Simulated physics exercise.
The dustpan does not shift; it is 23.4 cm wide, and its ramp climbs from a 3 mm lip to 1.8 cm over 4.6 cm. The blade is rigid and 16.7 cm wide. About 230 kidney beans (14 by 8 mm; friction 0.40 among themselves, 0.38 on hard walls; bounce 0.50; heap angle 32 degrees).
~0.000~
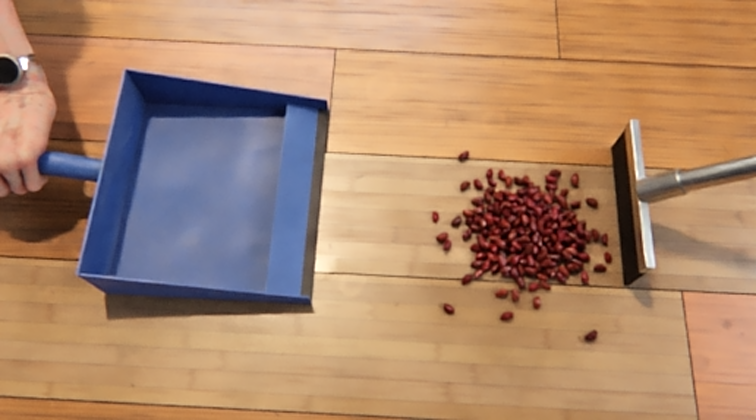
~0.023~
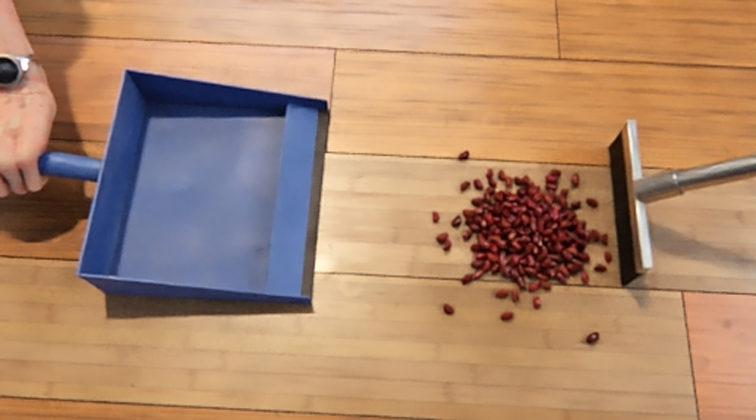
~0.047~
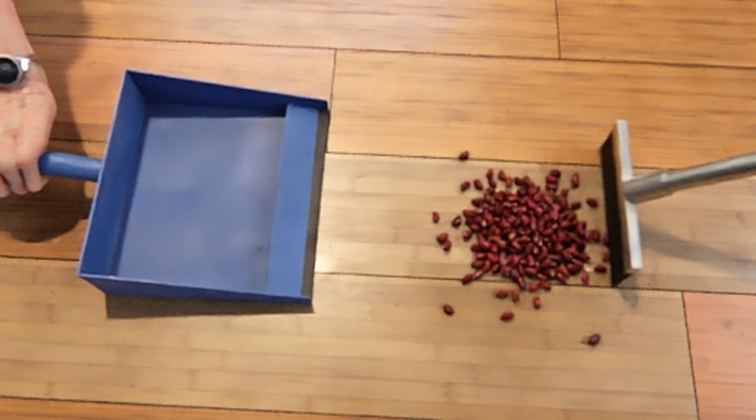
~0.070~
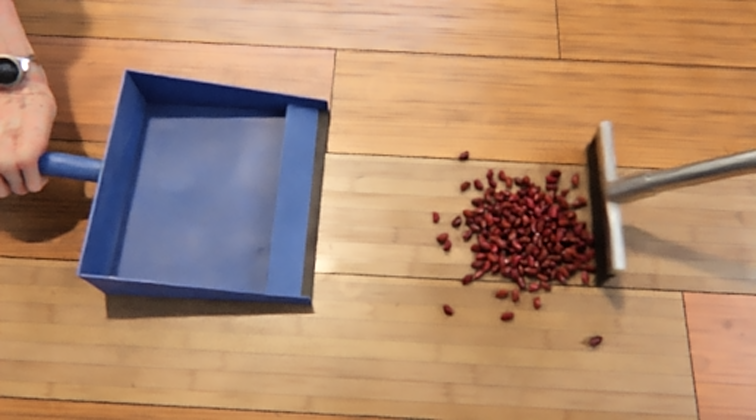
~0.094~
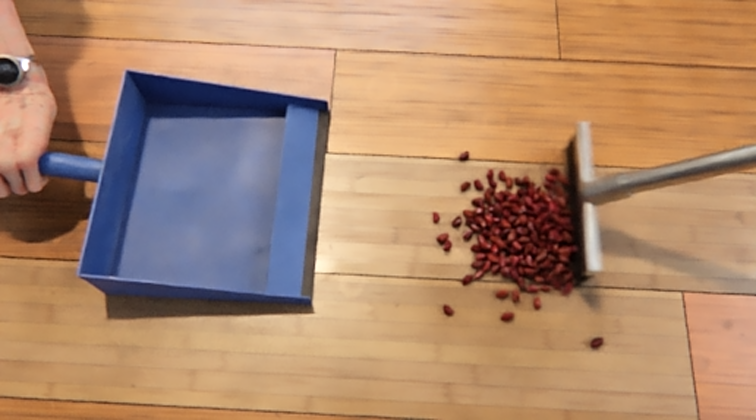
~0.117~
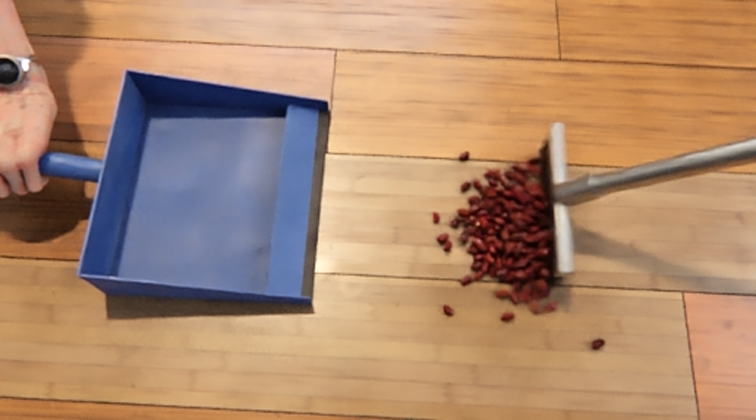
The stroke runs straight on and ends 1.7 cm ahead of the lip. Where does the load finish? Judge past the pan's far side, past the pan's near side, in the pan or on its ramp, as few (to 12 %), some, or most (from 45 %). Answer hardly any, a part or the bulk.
Far side hardly any, near side a part, pan the bulk.
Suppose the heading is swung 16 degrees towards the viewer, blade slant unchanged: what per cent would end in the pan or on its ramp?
It would be near 35 per cent.
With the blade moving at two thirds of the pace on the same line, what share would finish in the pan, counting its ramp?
It would be near 55 per cent.
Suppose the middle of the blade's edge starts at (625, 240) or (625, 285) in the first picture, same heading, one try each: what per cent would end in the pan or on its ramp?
About 55 and 35 per cent.
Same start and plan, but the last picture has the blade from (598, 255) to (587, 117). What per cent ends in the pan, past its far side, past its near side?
Pan 30, far 5, near 5.
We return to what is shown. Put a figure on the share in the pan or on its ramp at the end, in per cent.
Roughly 55 per cent.
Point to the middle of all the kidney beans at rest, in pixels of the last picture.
Around (291, 241).
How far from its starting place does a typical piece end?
Some 28 cm.
After 0.22 s, middle of the blade 12 cm from the lip; 0 % over the lip, far side 0 %, near side 10 %.
After 0.29 s, middle of the blade 4 cm from the lip; 5 % over the lip, far side 5 %, near side 20 %.
Then, at 0.50 s, middle of the blade 2 cm from the lip; 60 % over the lip, far side 5 %, near side 20 %.
In the end, at 2.6 s, far side 5 %, near side 20 %, pan 55 %, in front of the lip or behind the blade 20 %.
